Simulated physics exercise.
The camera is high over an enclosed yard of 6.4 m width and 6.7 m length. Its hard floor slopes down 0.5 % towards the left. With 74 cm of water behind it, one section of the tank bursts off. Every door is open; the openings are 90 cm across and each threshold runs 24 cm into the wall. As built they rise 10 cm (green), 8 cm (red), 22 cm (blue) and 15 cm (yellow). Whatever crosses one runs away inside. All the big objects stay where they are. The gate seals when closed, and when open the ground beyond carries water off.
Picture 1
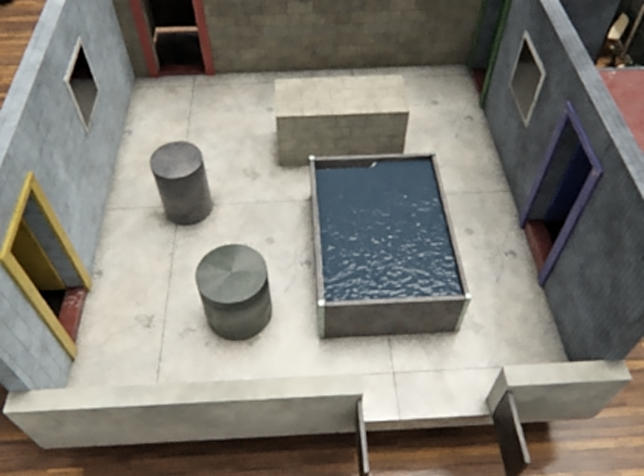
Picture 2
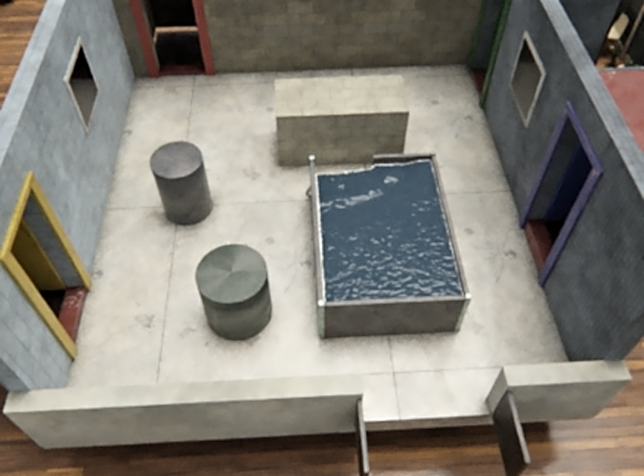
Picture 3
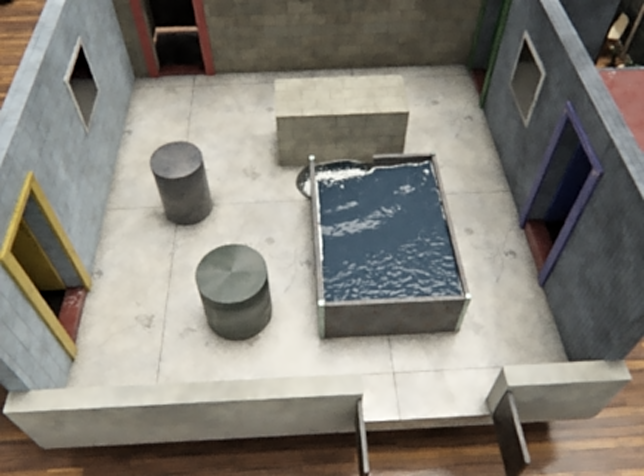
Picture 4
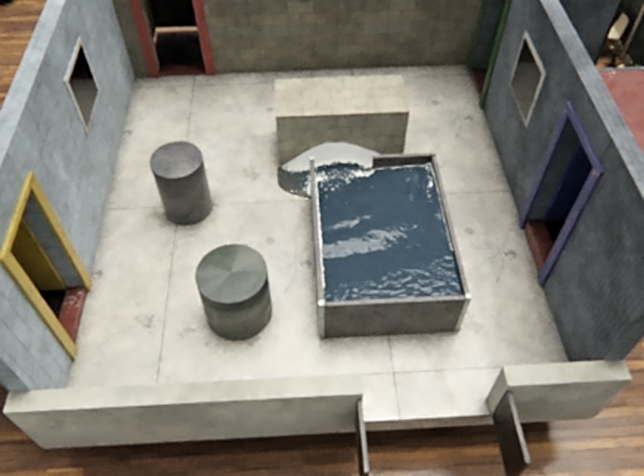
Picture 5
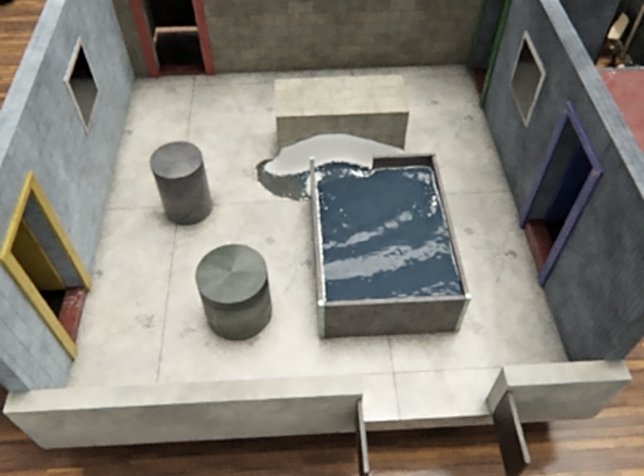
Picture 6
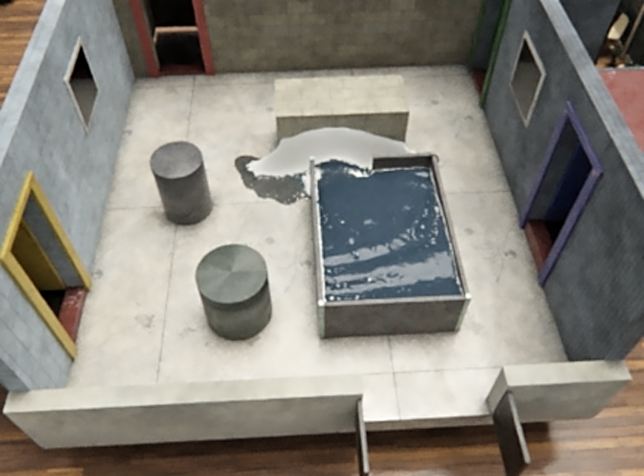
The video shows a walled yard with two dark cylinders, a pale block and a rectangular tank of still water, which then ripples as water pours out its far side and spreads leftward across the floor beside the block.
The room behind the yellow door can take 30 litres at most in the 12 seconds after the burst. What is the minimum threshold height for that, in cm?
About 6.5 cm.
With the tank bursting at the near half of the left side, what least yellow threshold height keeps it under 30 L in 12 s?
About 16 cm.
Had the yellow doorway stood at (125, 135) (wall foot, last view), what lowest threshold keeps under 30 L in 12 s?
About 14.0 cm.
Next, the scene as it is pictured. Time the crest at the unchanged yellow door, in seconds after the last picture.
At about 4.5 s.
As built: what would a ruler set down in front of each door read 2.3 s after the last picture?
Depths in cm: Green 5, red 6, blue 9, yellow 8.
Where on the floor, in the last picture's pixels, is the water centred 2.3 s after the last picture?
Around (337, 223).
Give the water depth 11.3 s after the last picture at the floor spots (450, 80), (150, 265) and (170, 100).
Roughly 7, 5 and 6 cm, in turn.
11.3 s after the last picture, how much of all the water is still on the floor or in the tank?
Roughly 88 in a hundred.
Then, 0.7 s after the last picture water covers 20 % of the floor, deepest (60 cm) near (334, 172); it has not reached the yellow door.
Then, 2.3 s after the last picture water covers 60 % of the floor, deepest (38 cm) near (334, 172); 8 cm at the yellow door, 0 litres in over its 15 cm threshold.
Then, 11.3 s after the last picture water covers 100 % of the floor, deepest (14 cm) near (212, 193); 8 cm at the yellow door, 0 litres in over its 15 cm threshold.
At the yellow door as built, the water peaked near 11 cm, 4.5 s after the last picture.
With a threshold of 5.5 cm, 51 litres would have come in within the 12 s; with 7.5 cm, 16 litres. So under 30 litres takes about 6.5 cm.
